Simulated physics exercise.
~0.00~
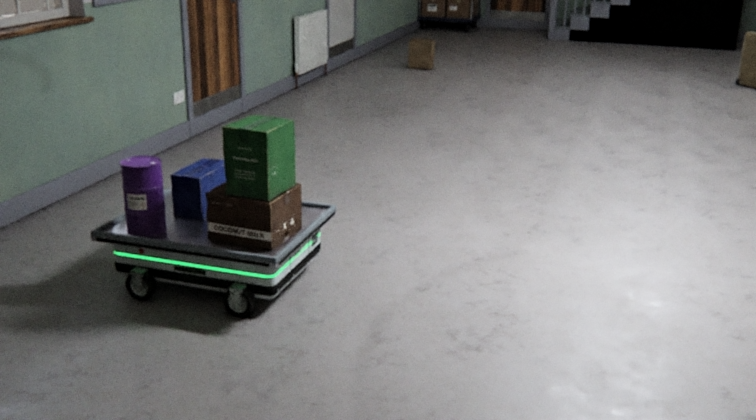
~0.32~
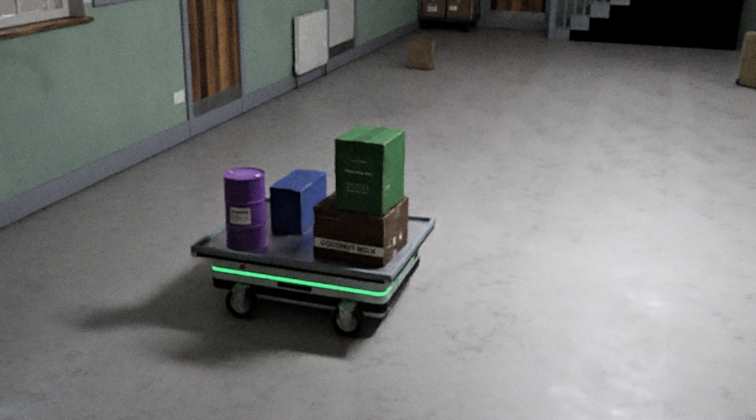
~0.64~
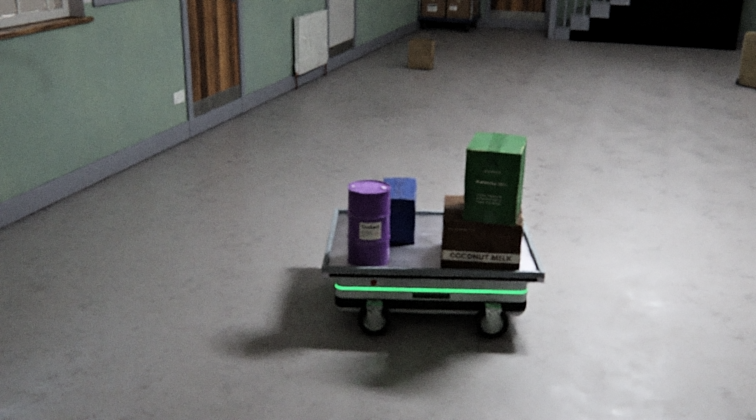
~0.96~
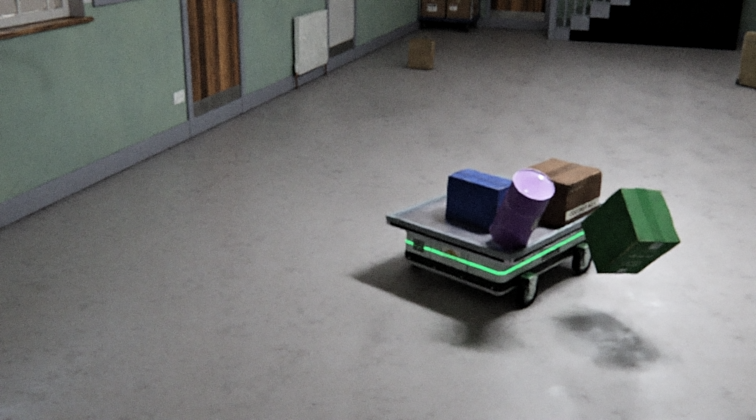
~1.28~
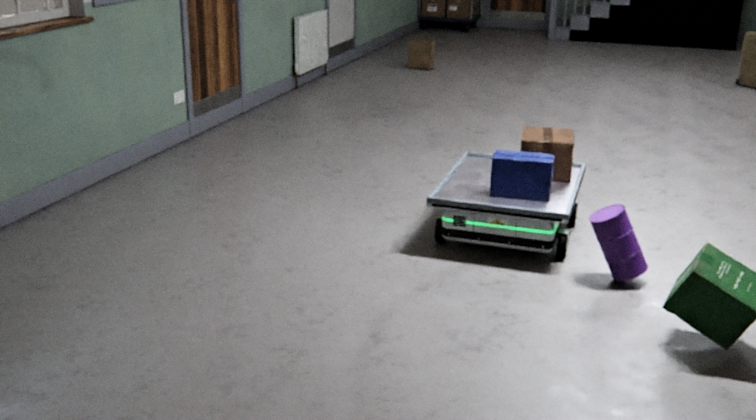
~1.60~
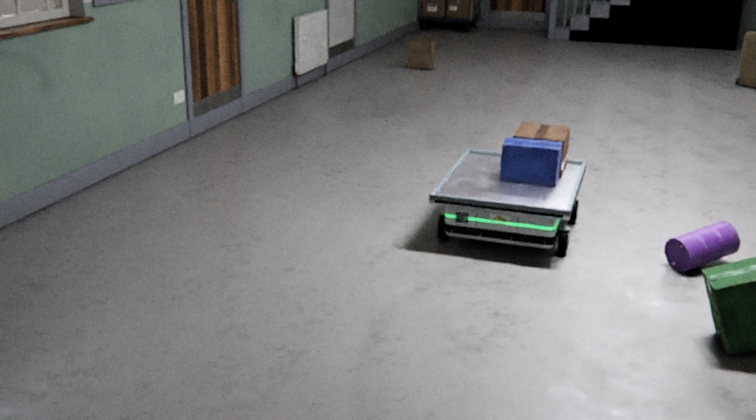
At the start, a low cart with a glowing green strip rolls to the right across a grey floor, carrying a purple canister, a blue box and a green box stacked on a brown box. It swings into a turn away from the viewer, and the green box tips off the right side while the canister leans over. The canister then drops off too, as the blue and brown boxes shift across the deck. The cart comes to a stop facing away, with the blue and brown boxes still aboard close together. The canister lies on its side on the floor at right, beside the overturned green box.
